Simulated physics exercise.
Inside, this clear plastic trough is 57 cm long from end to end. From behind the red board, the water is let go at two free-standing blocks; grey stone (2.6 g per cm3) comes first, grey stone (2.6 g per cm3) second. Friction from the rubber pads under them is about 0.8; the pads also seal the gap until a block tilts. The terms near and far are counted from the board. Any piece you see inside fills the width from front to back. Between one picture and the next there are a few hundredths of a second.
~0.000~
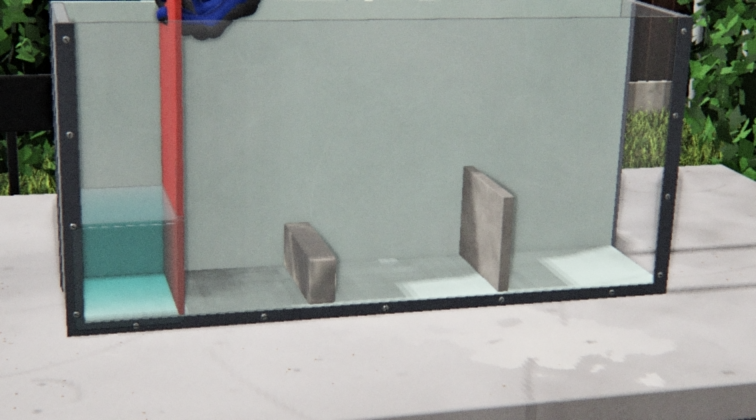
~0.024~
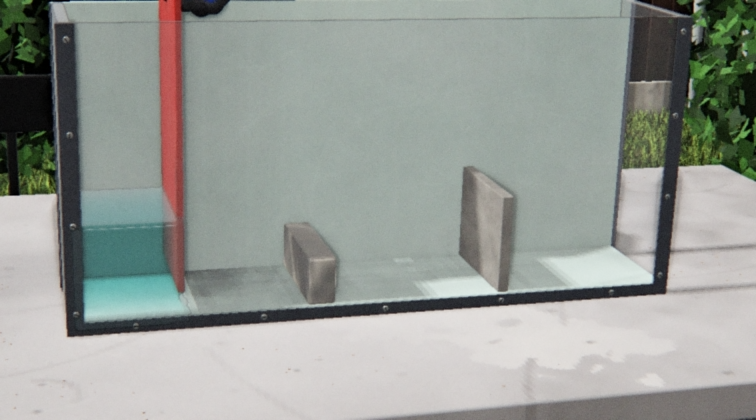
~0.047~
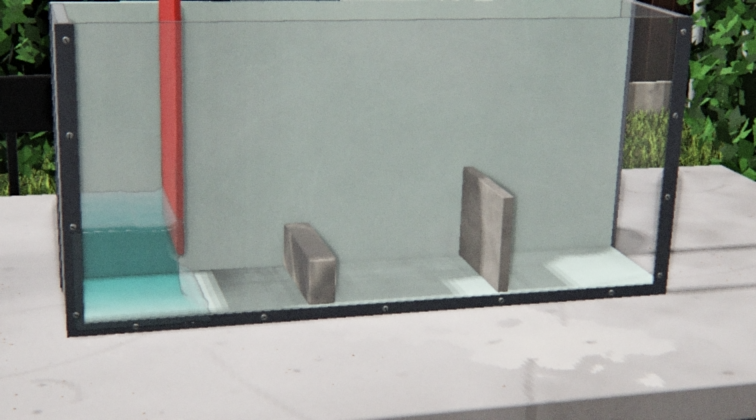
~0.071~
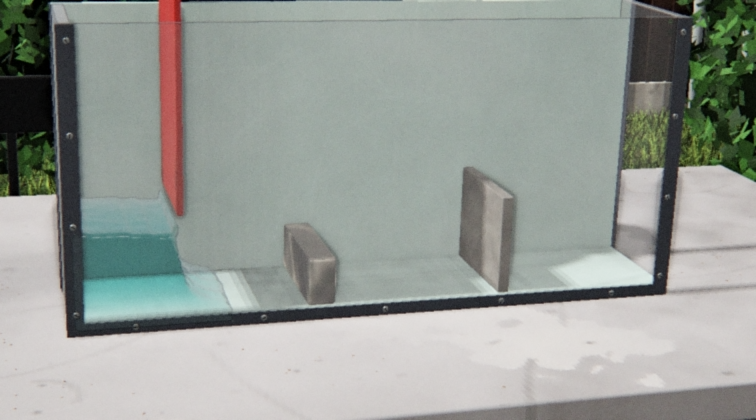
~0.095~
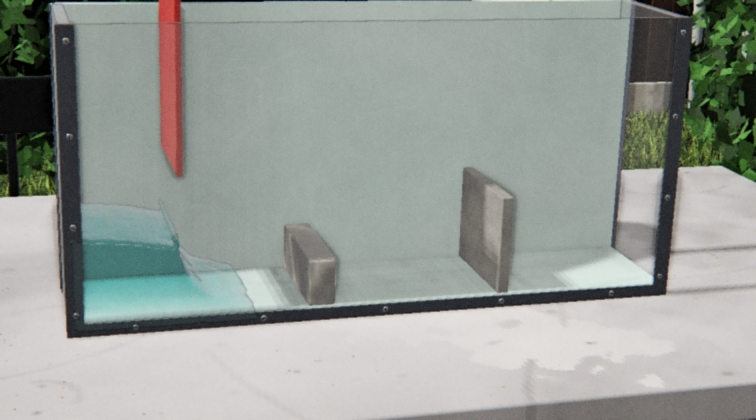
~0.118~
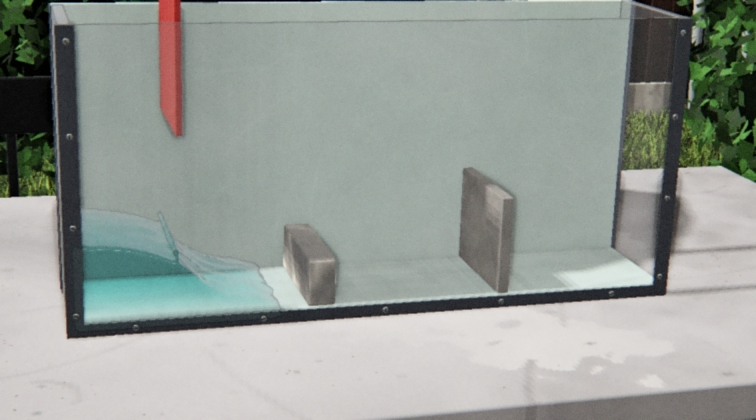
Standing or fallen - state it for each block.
Result: Pretty sure the near one won't tip; pretty sure the far one won't tip.
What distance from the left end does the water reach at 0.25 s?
Roughly 22 cm out.
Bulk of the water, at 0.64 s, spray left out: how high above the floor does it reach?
About 4.0 cm.
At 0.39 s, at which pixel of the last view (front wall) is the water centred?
At about (243, 280).
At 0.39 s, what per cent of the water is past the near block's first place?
It comes to around 12 in a hundred.
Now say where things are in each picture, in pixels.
In the first frame, the surface at the left wall is at (87, 227); the front along the floor is at (178, 312); the board's lower edge is at (182, 313); the near block's top is at (324, 261); the far block's top is at (509, 202).
In the second frame, the surface at the left wall is at (87, 228); the front along the floor is at (190, 312); the board's lower edge is at (182, 291).
In the third frame, the surface at the left wall is at (87, 231); the front along the floor is at (209, 311); the board's lower edge is at (181, 253).
In the fourth frame, the surface at the left wall is at (88, 236); the front along the floor is at (230, 310); the board's lower edge is at (180, 214).
In the fifth frame, the surface at the left wall is at (88, 242); the front along the floor is at (253, 309); the board's lower edge is at (180, 175).
In the sixth frame, the surface at the left wall is at (88, 248); the front along the floor is at (279, 307); the board's lower edge is at (179, 135); the near block's top is at (323, 263); the far block's top is at (509, 204).
After 0.25 s the front has run 22 cm from the left wall, the near block is upright and the far block is upright.
After 0.39 s the near block is upright and the far block is upright.
After 0.64 s the near block is upright and the far block is upright.
In the end the near block is upright and the far block is upright; 0 per cent of the water is past where the far block first stood.
